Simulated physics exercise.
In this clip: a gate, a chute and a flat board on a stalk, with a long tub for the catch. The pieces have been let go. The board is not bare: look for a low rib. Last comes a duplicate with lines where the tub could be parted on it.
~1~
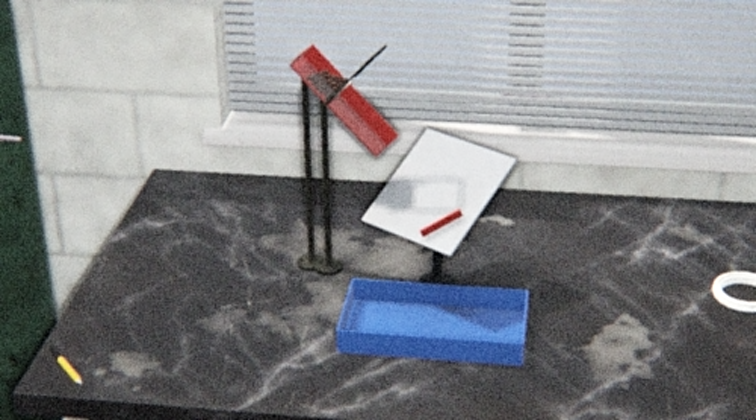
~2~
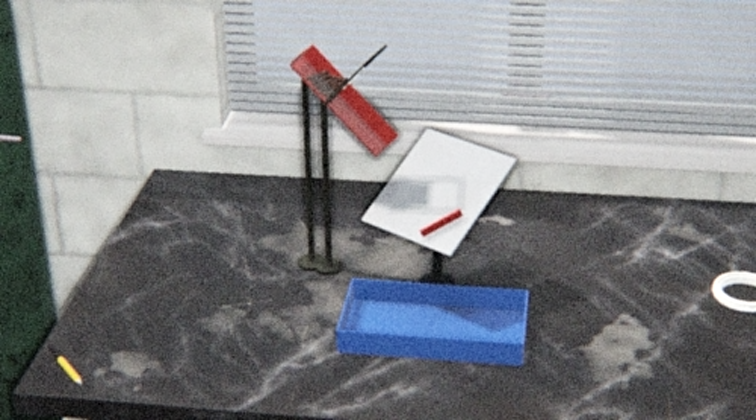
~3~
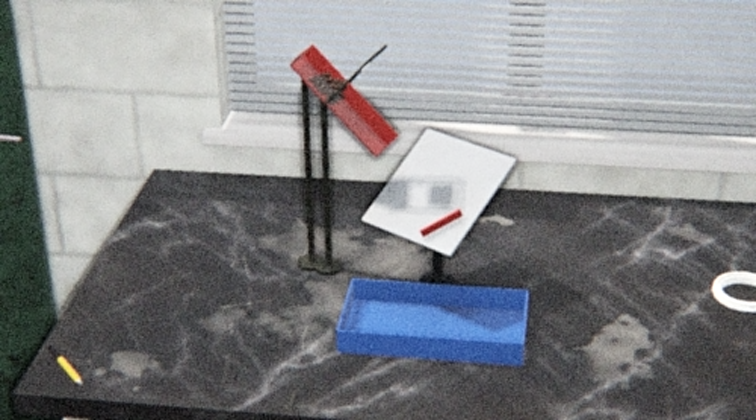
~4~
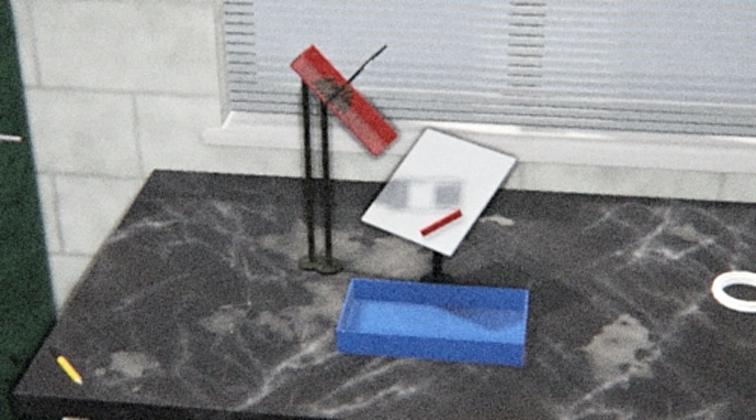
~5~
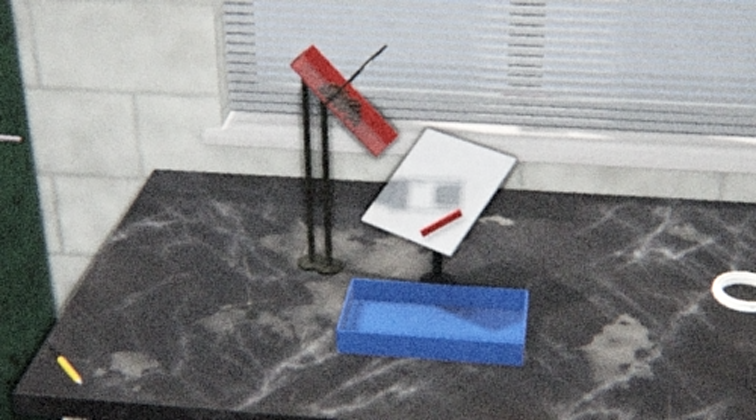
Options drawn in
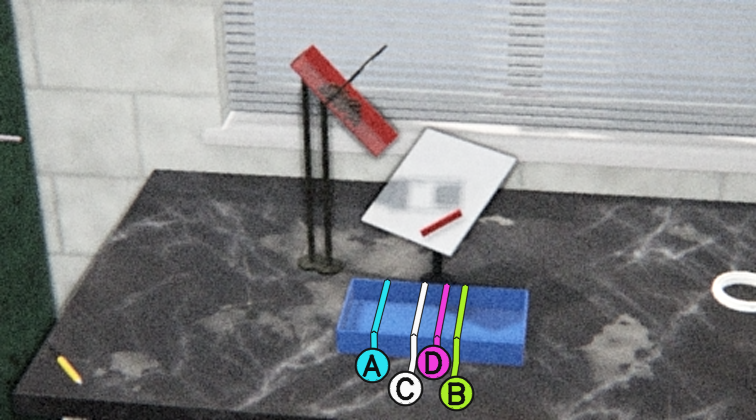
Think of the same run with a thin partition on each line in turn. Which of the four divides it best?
I would pick line A.
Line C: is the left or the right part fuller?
Left.
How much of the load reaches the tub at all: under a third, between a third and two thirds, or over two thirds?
About that: Between a third and two thirds.
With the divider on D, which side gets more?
More lands on the left.
On the marked copy, line A crosses the front rim at (374, 333); line B crosses the front rim at (456, 339); line C crosses the front rim at (413, 336); line D crosses the front rim at (437, 337).
If A is chosen, of what is caught, about half on the left of the divider, about half on the right.
If B is chosen, of what is caught, nearly all on the left of the divider, a stray few on the right.
If C is chosen, of what is caught, nearly all on the left of the divider, a small part on the right.
If D is chosen, of what is caught, nearly all on the left of the divider, a small part on the right.
